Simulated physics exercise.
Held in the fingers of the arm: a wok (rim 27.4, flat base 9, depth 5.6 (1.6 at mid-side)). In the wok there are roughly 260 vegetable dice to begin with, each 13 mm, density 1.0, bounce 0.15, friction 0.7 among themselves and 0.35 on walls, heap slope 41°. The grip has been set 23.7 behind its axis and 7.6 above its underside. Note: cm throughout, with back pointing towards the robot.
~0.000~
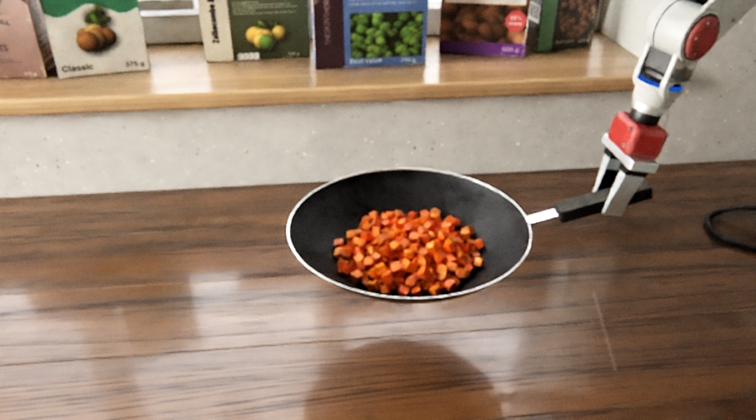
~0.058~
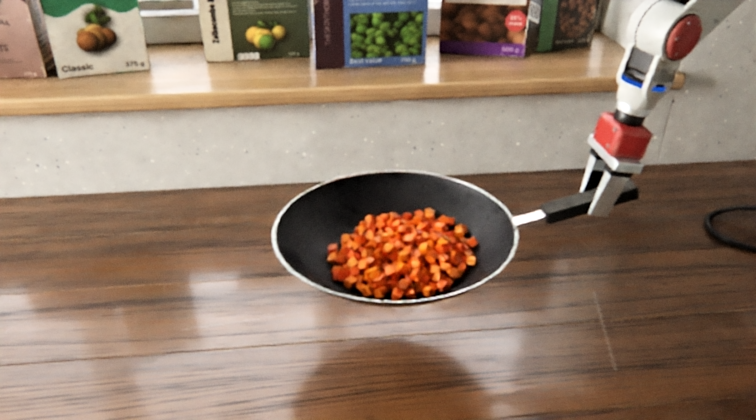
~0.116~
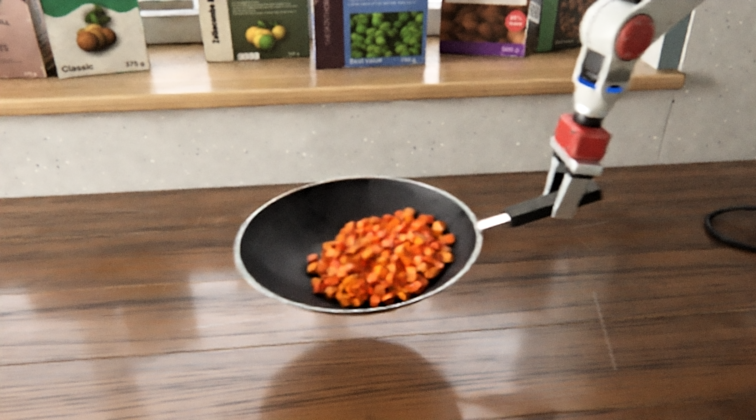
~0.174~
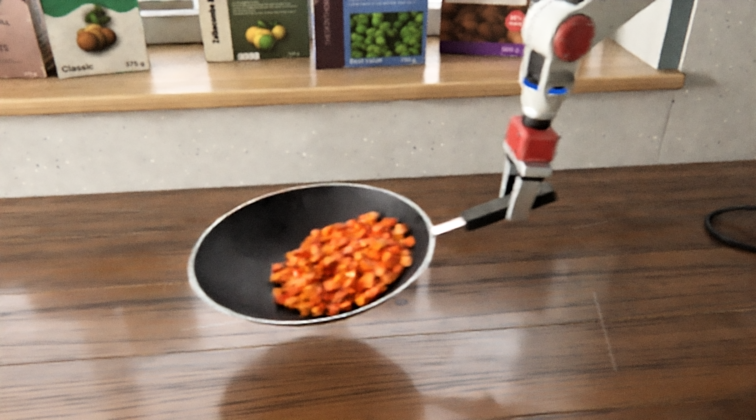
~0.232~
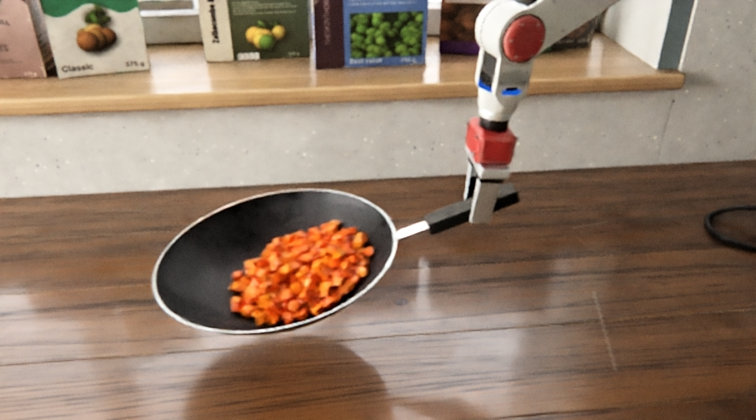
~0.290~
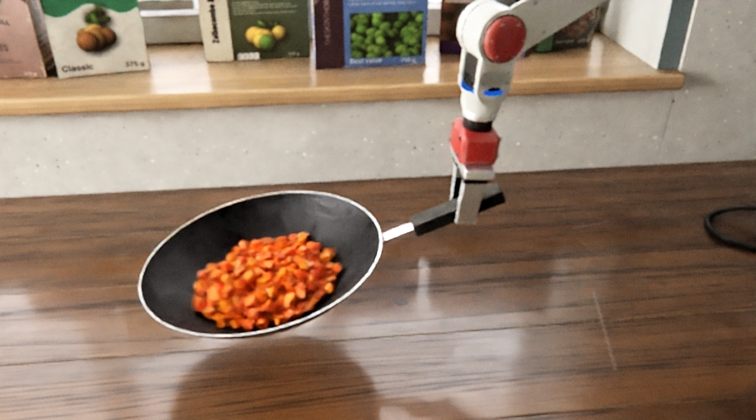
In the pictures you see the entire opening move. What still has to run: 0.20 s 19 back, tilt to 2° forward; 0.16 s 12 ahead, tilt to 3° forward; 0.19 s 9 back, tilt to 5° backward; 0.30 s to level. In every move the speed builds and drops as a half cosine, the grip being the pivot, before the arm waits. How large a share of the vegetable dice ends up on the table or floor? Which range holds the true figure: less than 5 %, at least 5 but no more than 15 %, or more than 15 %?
The true figure is at least 5 but no more than 15 %.
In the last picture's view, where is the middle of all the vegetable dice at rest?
Close to the pixel (395, 253).
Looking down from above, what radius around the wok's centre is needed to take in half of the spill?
Some 16 cm.
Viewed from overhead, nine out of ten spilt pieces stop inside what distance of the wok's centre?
About 45 cm from the centre.
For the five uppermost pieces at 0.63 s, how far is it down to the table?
They are around 17 cm up.
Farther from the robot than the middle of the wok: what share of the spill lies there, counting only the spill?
That share is close to 100 percent.
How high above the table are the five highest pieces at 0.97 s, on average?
Close to 14 cm above the tabletop.
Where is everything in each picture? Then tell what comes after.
The wok middle at (408, 245), level; upper third of the load around (414, 245), from x 340 to 480, top at y 215; 259 in the wok, in the first picture.
The wok middle at (395, 248), level; upper third of the load around (424, 244), from x 335 to 475, top at y 215, in the second picture.
The wok middle at (359, 255), tilted 2° forward; upper third of the load around (411, 248), from x 315 to 450, top at y 215, in the third picture.
The wok middle at (316, 264), tilted 5° forward; upper third of the load around (375, 251), from x 275 to 410, top at y 215, in the fourth picture.
The wok middle at (281, 271), tilted 6° forward; upper third of the load around (334, 261), from x 235 to 370, top at y 225, in the fifth picture.
The wok middle at (268, 274), tilted 7° forward; upper third of the load around (291, 271), from x 200 to 335, top at y 240; 259 in the wok, in the sixth picture.
After 0.63 s, tilted 3° forward, highest piece 17 above the table; 234 in the wok, 17 on the table or floor, 8 in flight or on a rim.
After 0.97 s, tilted 3° backward, highest piece 14 above the table; 234 in the wok, 25 on the table or floor.
After 1.34 s, level, highest piece 13 above the table; 234 in the wok, 25 on the table or floor.
After 2.39 s, level, highest piece 13 above the table; 234 in the wok, 25 on the table or floor.
In the end, 234 in the wok, 25 on the table or floor. That is 10 % on the table or floor.
